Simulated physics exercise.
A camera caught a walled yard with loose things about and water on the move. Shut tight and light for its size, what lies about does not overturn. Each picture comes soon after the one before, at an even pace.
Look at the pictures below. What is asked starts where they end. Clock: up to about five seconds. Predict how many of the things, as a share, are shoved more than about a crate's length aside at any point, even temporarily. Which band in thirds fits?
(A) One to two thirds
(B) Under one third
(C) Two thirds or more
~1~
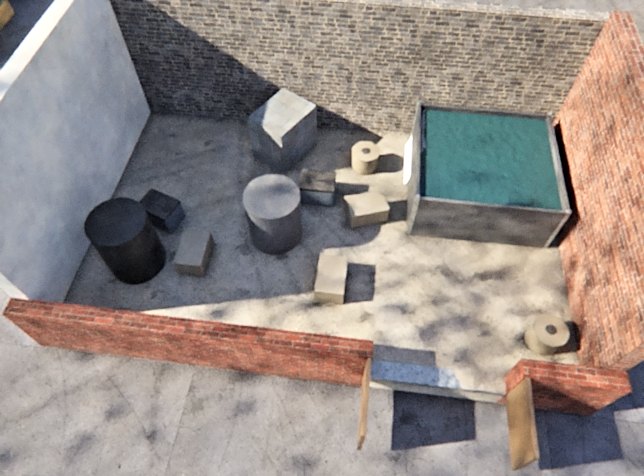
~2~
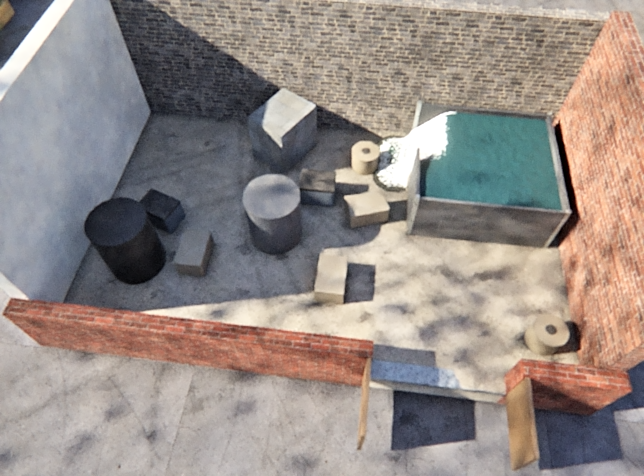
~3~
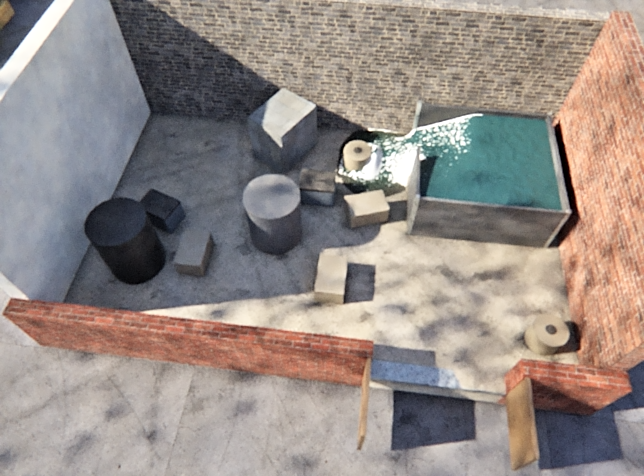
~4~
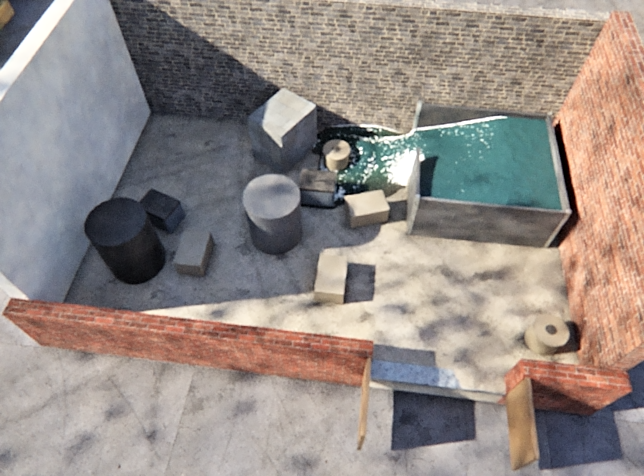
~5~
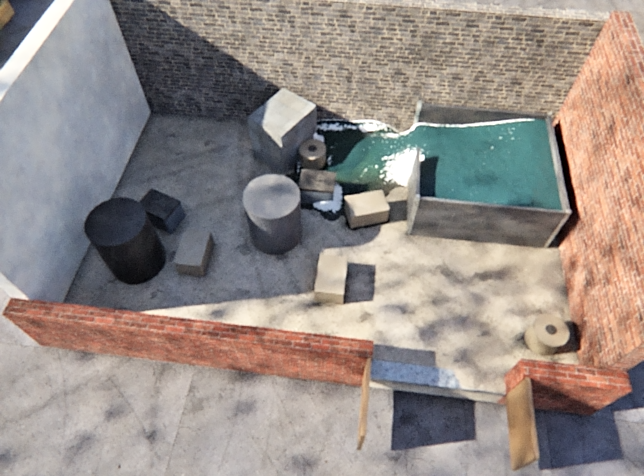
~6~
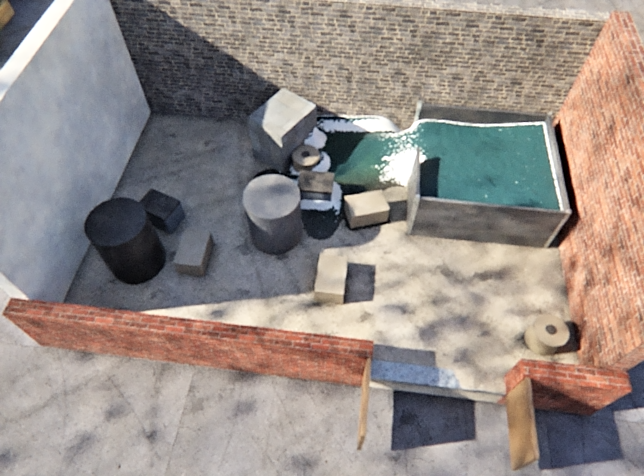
C.
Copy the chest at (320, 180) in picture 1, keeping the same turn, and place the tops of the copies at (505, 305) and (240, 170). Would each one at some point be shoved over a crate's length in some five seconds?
Listed in order: Hardly budges, then shoved clear.
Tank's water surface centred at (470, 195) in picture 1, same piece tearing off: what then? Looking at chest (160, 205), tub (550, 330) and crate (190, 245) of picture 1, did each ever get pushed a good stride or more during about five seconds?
Far enough, Not far, Far enough.
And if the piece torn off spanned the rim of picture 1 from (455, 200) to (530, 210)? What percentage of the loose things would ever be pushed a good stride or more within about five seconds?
I'd guess close to 30 percent.
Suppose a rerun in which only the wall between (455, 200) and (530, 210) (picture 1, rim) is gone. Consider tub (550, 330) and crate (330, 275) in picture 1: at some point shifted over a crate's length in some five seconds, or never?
Result, first then second: At least that distance; a shorter distance.
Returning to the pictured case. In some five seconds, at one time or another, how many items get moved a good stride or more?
I make it 5.
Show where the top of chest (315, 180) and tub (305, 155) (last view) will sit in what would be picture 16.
They should be roughly at (327, 240) and (165, 193).
A moment on, 1 of 7 are well off their spots; 0 afloat.
Next, 2 of 7 are well off their spots; 0 afloat.
Later, 5 of 7 are well off their spots; 3 afloat.
In the end, 4 of 7 are well off their spots, and 5 have been at some point; 3 afloat.
